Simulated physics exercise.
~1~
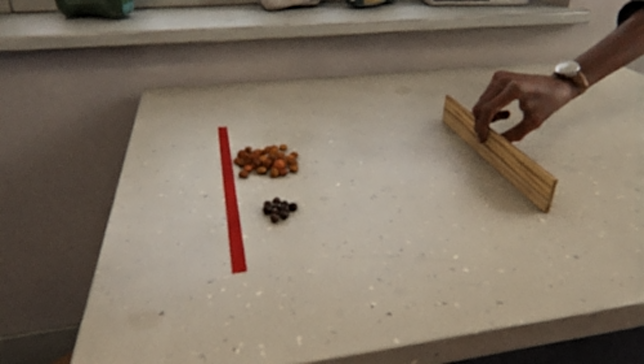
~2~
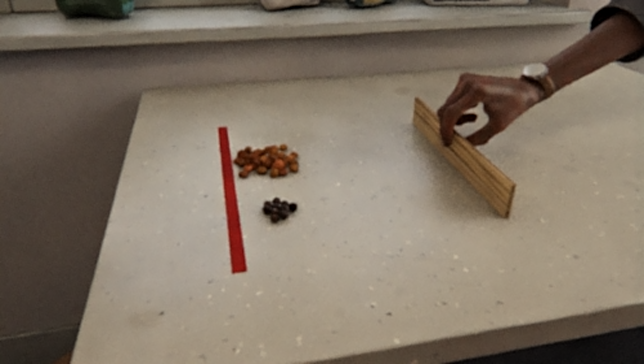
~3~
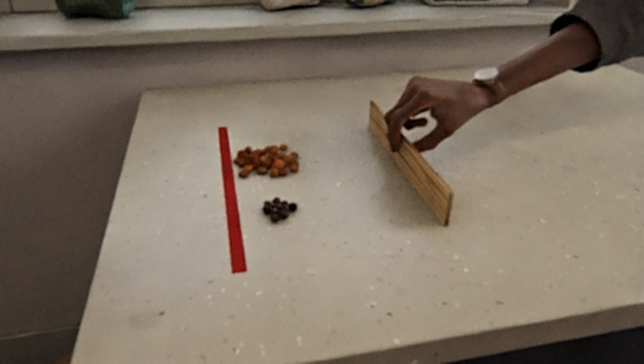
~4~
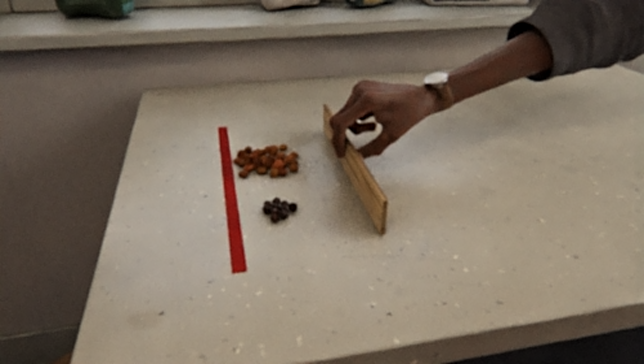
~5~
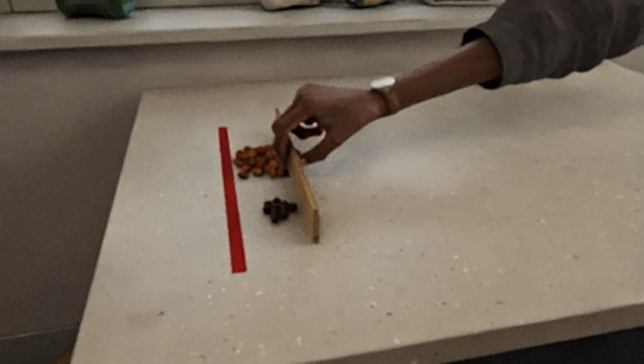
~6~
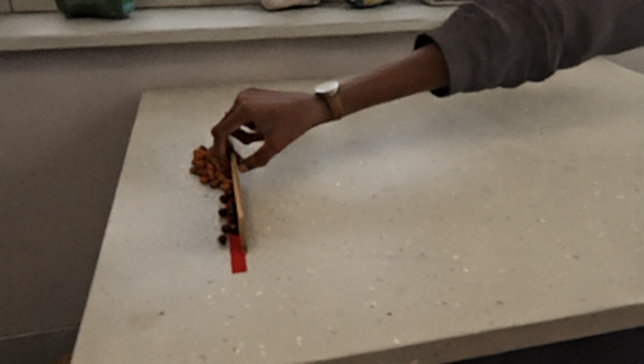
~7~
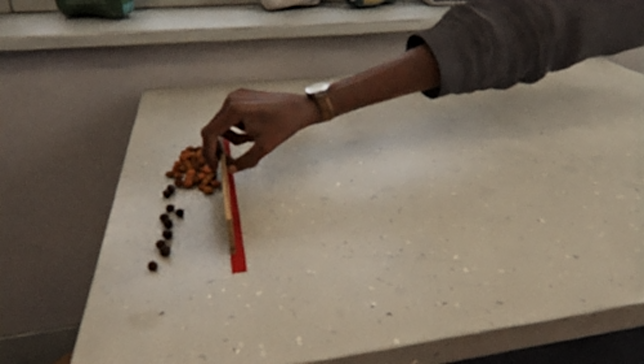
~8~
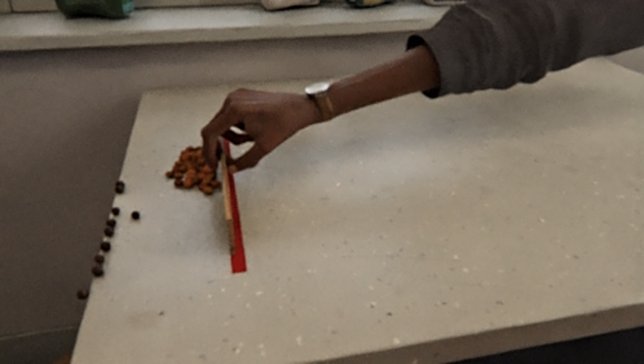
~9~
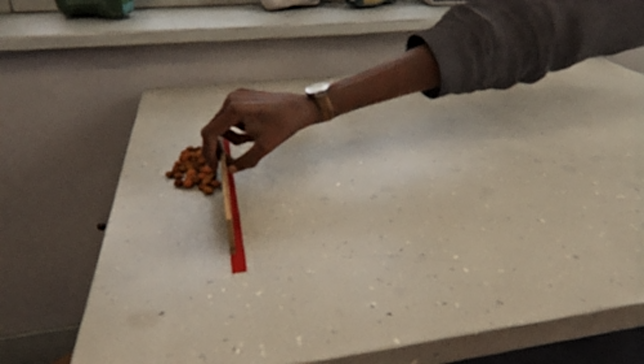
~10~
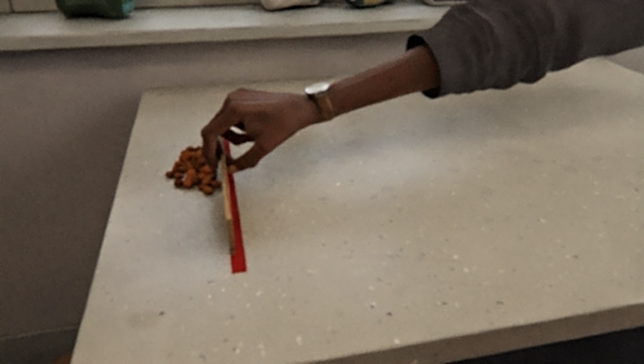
On a pale speckled tabletop beneath a windowsill, a hand wearing a wristwatch holds a strip of wood upright at the right. Ahead of it sit a pile of orange-brown bits and, nearer the viewer, a smaller cluster of dark round ones, with red tape just beyond. The hand slides the strip steadily left until it meets both piles and sweeps them over the tape, where it stops. The orange-brown bits settle in a heap just past the tape, but the dark ones roll on and drop off the left edge. The hand stays still, holding the strip at the tape, with only the orange-brown heap left.
